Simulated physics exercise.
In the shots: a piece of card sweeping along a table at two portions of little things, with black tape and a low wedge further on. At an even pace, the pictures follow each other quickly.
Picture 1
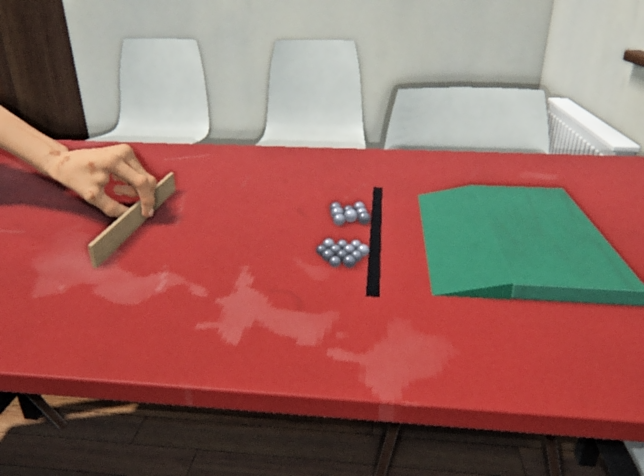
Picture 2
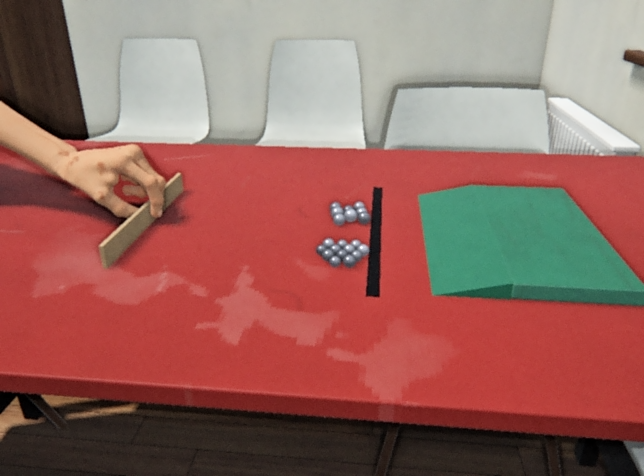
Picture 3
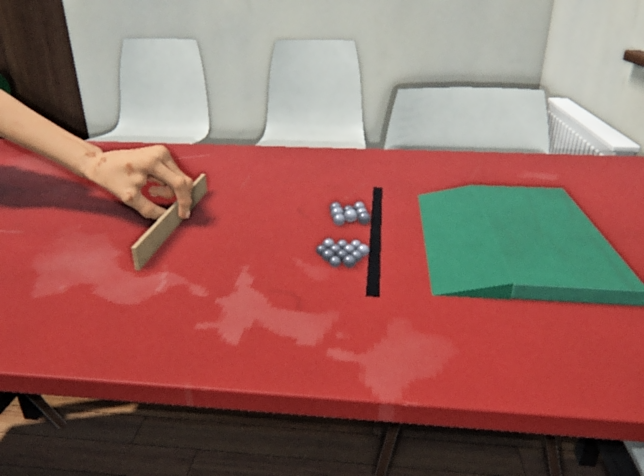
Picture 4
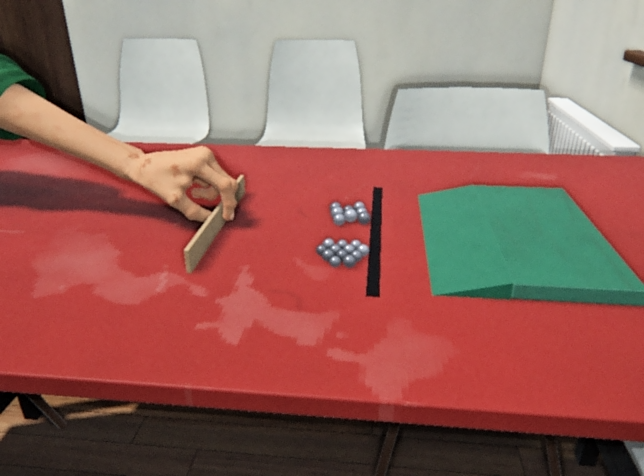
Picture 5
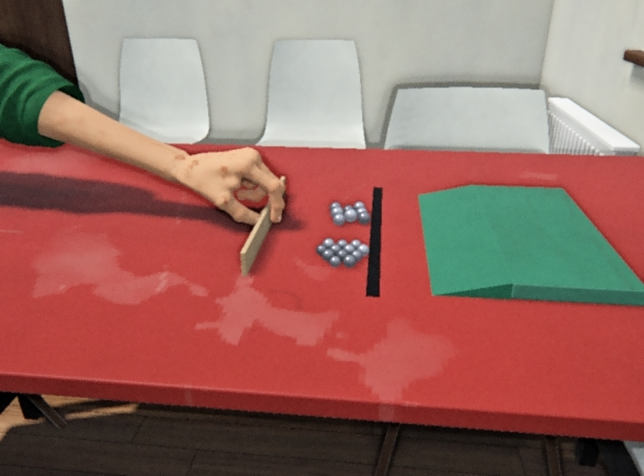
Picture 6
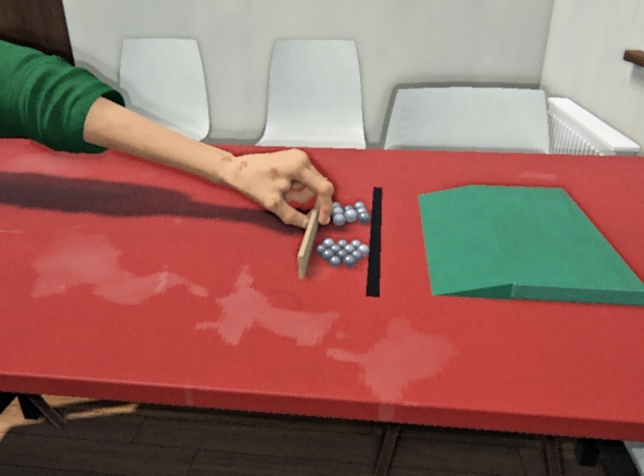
On a red table, a hand held a piece of card upright and slid it to the right, right up close to two little clusters of steel balls, which stayed still beside the black tape.
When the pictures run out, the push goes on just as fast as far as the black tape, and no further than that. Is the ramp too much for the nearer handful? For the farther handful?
The nearer handful: No, some gets over. The farther handful: No, some gets over.
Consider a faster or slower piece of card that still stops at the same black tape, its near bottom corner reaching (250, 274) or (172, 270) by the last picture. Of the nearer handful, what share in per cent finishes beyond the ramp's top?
In the first case 100 per cent, in the second 10 per cent.
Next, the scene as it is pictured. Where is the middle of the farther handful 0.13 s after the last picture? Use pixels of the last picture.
Around (448, 215).
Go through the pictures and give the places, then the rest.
The first frame shows piece of card at (100, 248), at rest; black tape at (378, 191); top of the ramp at (510, 274); nearer handful at (335, 250), a few steel balls; farther handful at (348, 211), a few steel balls.
The second frame shows piece of card at (110, 249); farther handful at (348, 211).
The third frame shows piece of card at (142, 251); nearer handful at (335, 250).
The fourth frame shows piece of card at (193, 253); farther handful at (348, 211).
The fifth frame shows piece of card at (248, 256); nearer handful at (335, 250).
The sixth frame shows piece of card at (303, 258); black tape at (378, 191); top of the ramp at (510, 274); nearer handful at (335, 250); farther handful at (348, 211).
Then, 0.05 s after the last picture, piece of card still moving, near (358, 212); nearer handful all short of the ramp; farther handful all short of the ramp.
Then, 0.13 s after the last picture, piece of card stopped at the black tape; nearer handful about a quarter past the top, most on the ramp; farther handful a small part past the top, most on the ramp, a small part short of the ramp.
Then, 0.41 s after the last picture, piece of card stopped at the black tape; nearer handful all past the top; farther handful all past the top.
By the end, piece of card stopped at the black tape; nearer handful all past the top; farther handful all past the top.
